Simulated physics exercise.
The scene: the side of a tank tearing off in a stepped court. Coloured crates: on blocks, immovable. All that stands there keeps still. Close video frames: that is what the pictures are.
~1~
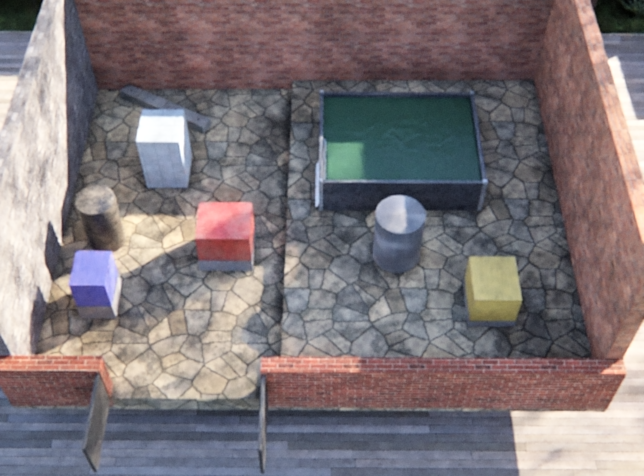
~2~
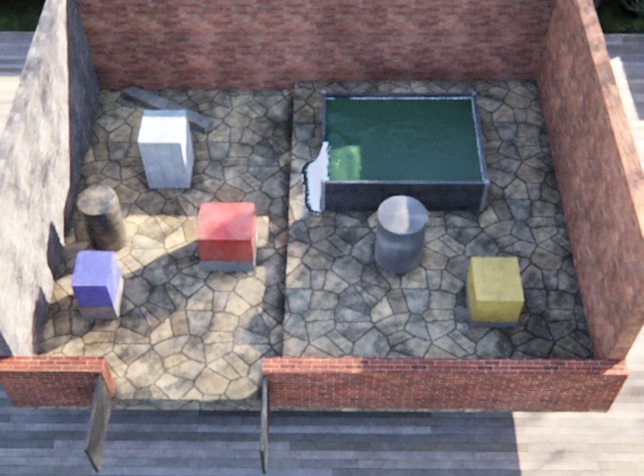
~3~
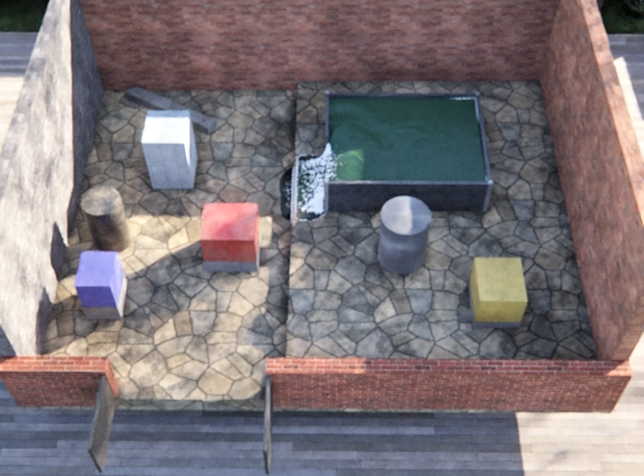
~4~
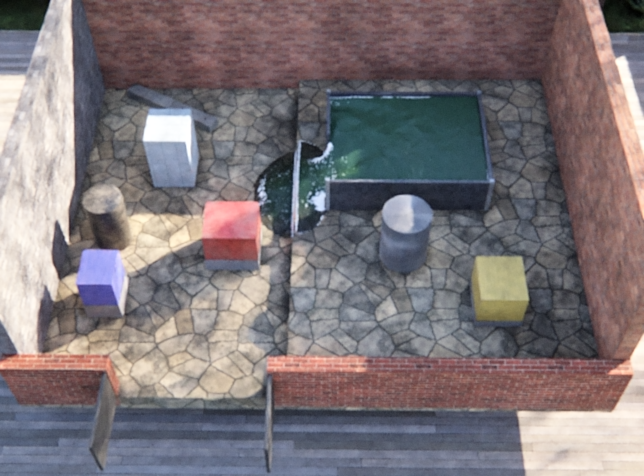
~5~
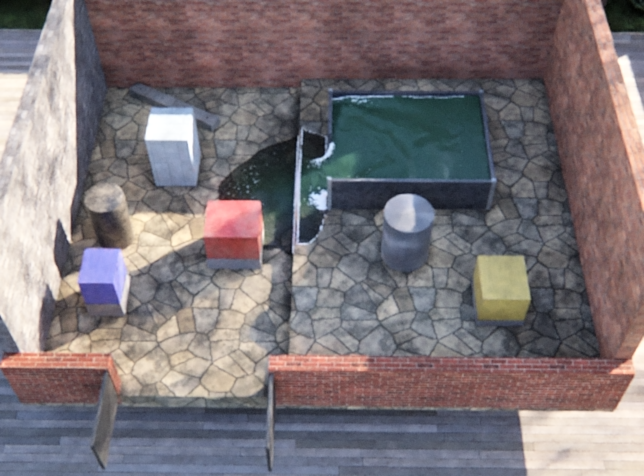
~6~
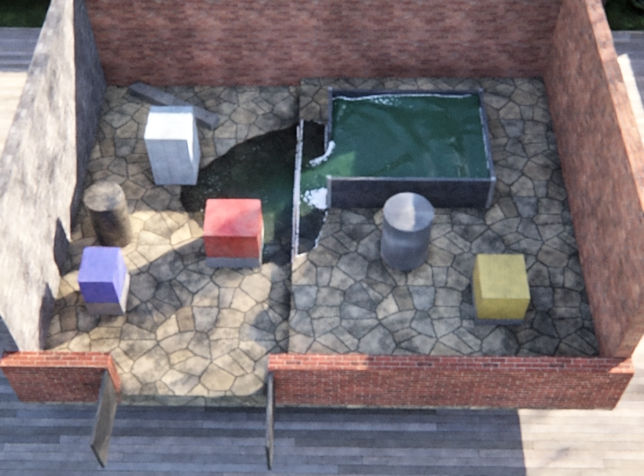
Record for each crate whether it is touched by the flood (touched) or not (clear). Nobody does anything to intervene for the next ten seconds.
Record: Yellow crate clear, blue crate clear, red crate clear.
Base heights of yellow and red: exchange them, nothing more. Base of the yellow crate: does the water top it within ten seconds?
Yellow: Untouched.
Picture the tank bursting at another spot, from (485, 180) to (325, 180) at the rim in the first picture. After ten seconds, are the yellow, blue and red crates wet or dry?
In my view the yellow crate gets reached; as for the blue crate, it is never reached; the red crate is never reached.
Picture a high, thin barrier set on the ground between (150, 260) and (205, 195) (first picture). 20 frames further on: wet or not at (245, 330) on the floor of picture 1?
There: Awash.
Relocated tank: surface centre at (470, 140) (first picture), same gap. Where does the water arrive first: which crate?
The one in red.
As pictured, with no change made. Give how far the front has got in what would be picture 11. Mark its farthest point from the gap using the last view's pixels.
About at (75, 224).
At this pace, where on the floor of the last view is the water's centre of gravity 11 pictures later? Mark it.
Centre: Close to (329, 173).
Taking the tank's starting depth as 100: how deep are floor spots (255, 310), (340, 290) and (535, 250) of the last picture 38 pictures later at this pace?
About 4, 0 and 0 per cent.
A moment on, water covers 20 % of the floor; the yellow crate not reached, the blue crate not reached, the red crate water round its plinth.
Next, water covers 30 % of the floor; the yellow crate not reached, the blue crate water round its plinth, the red crate water round its plinth.
Then, water covers 45 % of the floor; the yellow crate not reached, the blue crate water round its plinth, the red crate water round its plinth.
Later, water covers 50 % of the floor; the yellow crate not reached, the blue crate water round its plinth, the red crate water round its plinth.
In the end, water covers 50 % of the floor; the yellow crate stayed above the water, the blue crate stayed above the water, the red crate stayed above the water.
